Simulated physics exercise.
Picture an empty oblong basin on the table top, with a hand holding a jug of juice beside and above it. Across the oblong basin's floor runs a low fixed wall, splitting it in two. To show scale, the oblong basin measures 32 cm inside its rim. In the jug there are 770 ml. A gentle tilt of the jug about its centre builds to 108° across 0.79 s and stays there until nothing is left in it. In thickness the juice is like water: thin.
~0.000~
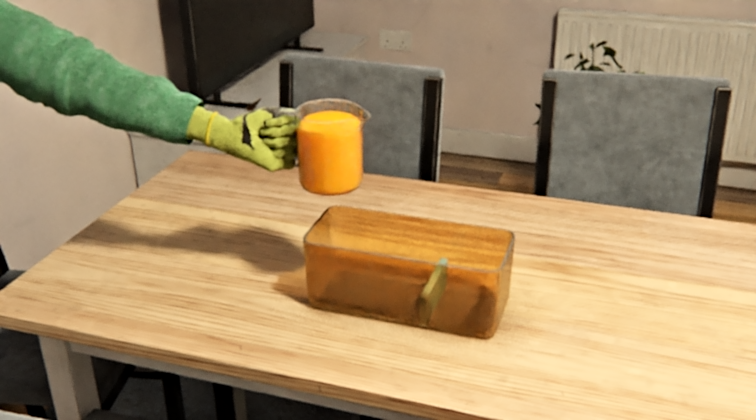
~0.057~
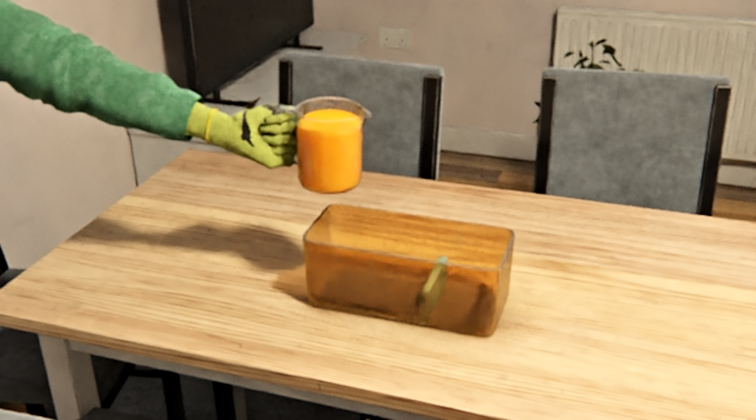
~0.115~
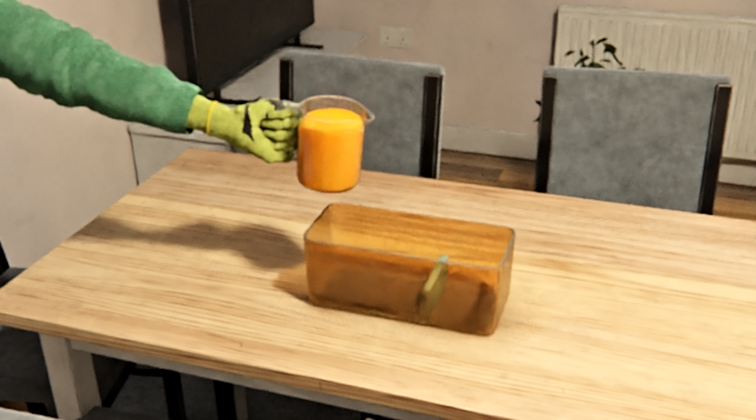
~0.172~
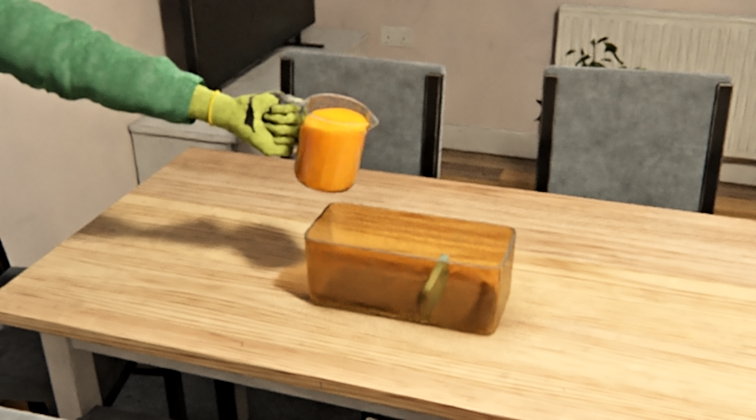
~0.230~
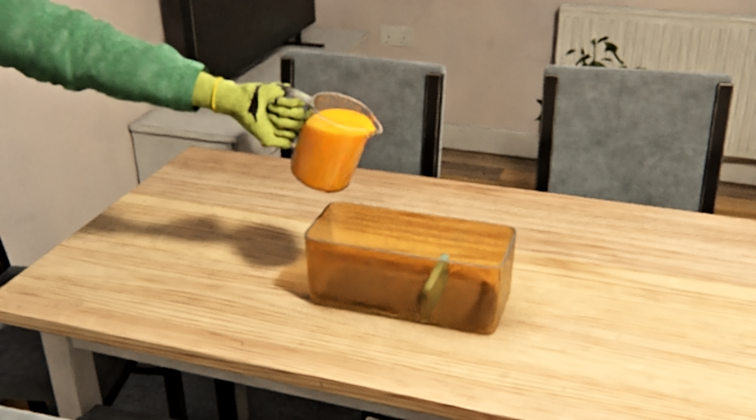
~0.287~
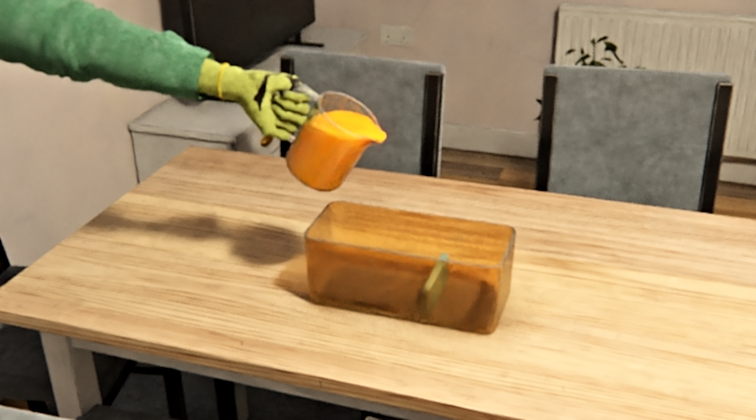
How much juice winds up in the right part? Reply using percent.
About 4 per cent.
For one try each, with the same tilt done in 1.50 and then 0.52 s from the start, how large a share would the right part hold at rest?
About 5 %, then about 5 %.
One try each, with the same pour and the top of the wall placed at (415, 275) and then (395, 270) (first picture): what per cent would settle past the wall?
I'd put it at about 40 per cent for the first and about 90 per cent for the second.
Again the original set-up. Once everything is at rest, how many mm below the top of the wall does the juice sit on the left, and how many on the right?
Left: Roughly 26 mm; right: Roughly 52 mm.
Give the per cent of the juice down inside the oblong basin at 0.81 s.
Near 68 in a hundred.
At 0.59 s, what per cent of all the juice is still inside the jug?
About 62 per cent.
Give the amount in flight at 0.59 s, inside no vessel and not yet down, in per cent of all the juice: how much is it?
Close to 22 in a hundred.
Then, 0.59 s in, the tilt is 91° and 62 per cent is still to pour, 15 is left of the wall and 1 right of it.
Then, 0.81 s in, the tilt is 108° and 15 per cent is still to pour, 67 is left of the wall and 1 right of it.
Then, 1.04 s in, the tilt is 108° and 2 per cent is still to pour, 88 is left of the wall and 3 right of it.
Then, 1.29 s in, the tilt is 108° and 0 per cent is still to pour, 93 is left of the wall and 3 right of it.
Finally, 93 per cent lies left of the wall, 4 right of it and 4 outside.
